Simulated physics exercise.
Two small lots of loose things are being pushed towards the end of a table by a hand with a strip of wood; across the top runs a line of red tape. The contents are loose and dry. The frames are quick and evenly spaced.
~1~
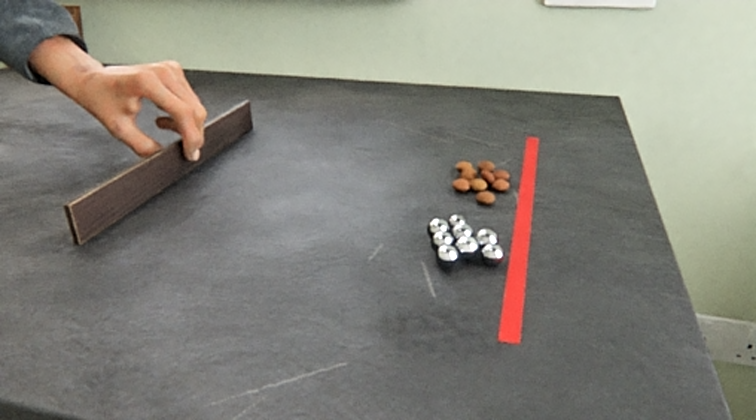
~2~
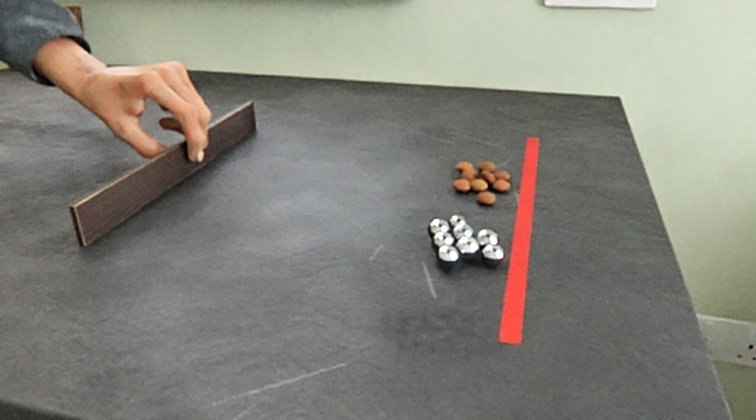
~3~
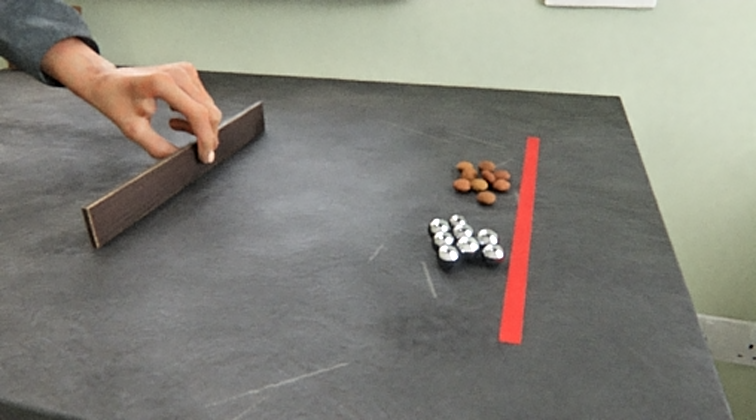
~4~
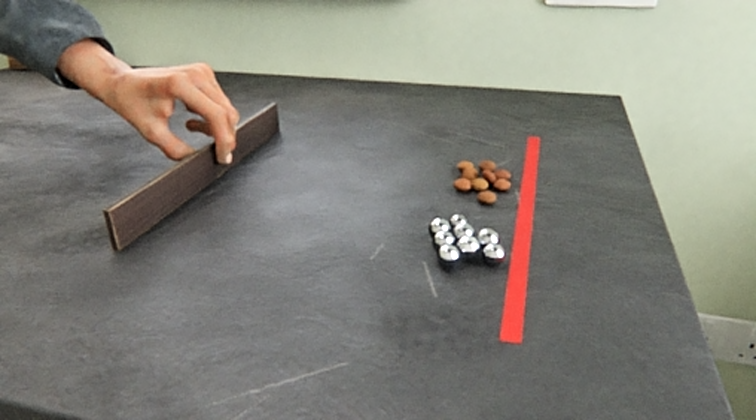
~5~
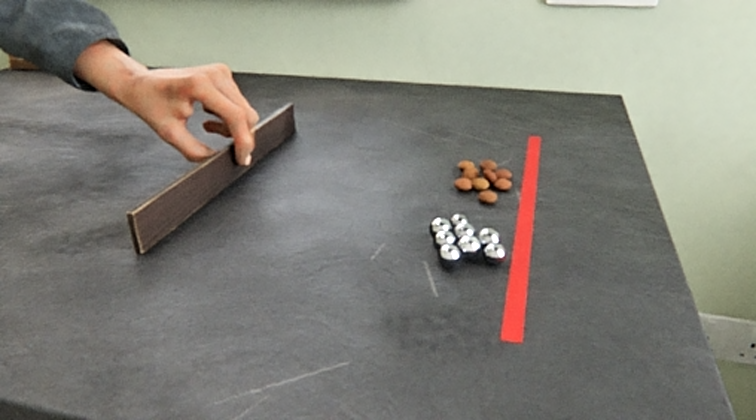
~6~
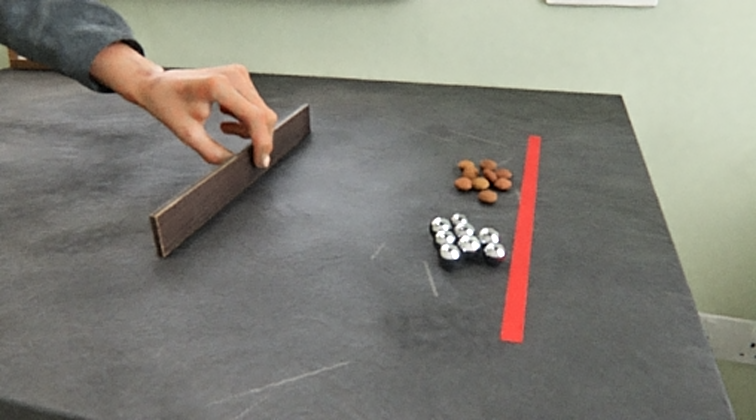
On a dark table, a hand slid a strip of wood a short way right, towards a few steel balls and bits of brown kibble that sat still beside a line of red tape.
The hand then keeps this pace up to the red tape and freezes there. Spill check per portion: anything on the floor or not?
Outcome: The near portion ends up partly off; the far portion ends up fully on.
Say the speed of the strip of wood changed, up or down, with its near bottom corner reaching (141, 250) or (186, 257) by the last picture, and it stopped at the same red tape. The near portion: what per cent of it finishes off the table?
Lab note: Try 1 100 in a hundred, try 2 100 in a hundred.
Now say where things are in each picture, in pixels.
Strip of wood (89, 212), at rest; red tape (532, 144), well back from the edge; edge at (667, 229); near portion (462, 235), a few steel balls; far portion (488, 178), a few bits of dog kibble, in the first frame.
Strip of wood (94, 213); far portion (488, 179), in the second frame.
Strip of wood (107, 215); near portion (463, 235), in the third frame.
Strip of wood (127, 217); far portion (489, 178), in the fourth frame.
Strip of wood (150, 220); near portion (464, 234), in the fifth frame.
Strip of wood (172, 223); red tape (535, 142); edge at (670, 228); near portion (464, 234); far portion (490, 177), in the sixth frame.
Then, 0.42 s later than the last frame, strip of wood still moving, near (391, 161); near portion all on the table, its front near (495, 254); far portion all on the table, its front near (502, 184).
Then, 0.86 s later than the last frame, strip of wood stopped at the red tape; near portion all on the table, its front near (607, 257); far portion all on the table, its front near (580, 189).
Then, 1.14 s later than the last frame, strip of wood stopped at the red tape; near portion roughly a third over the edge; far portion all on the table, its front near (584, 189).
When it is over, strip of wood stopped at the red tape; near portion every one over the edge; far portion all on the table, its front near (584, 189).
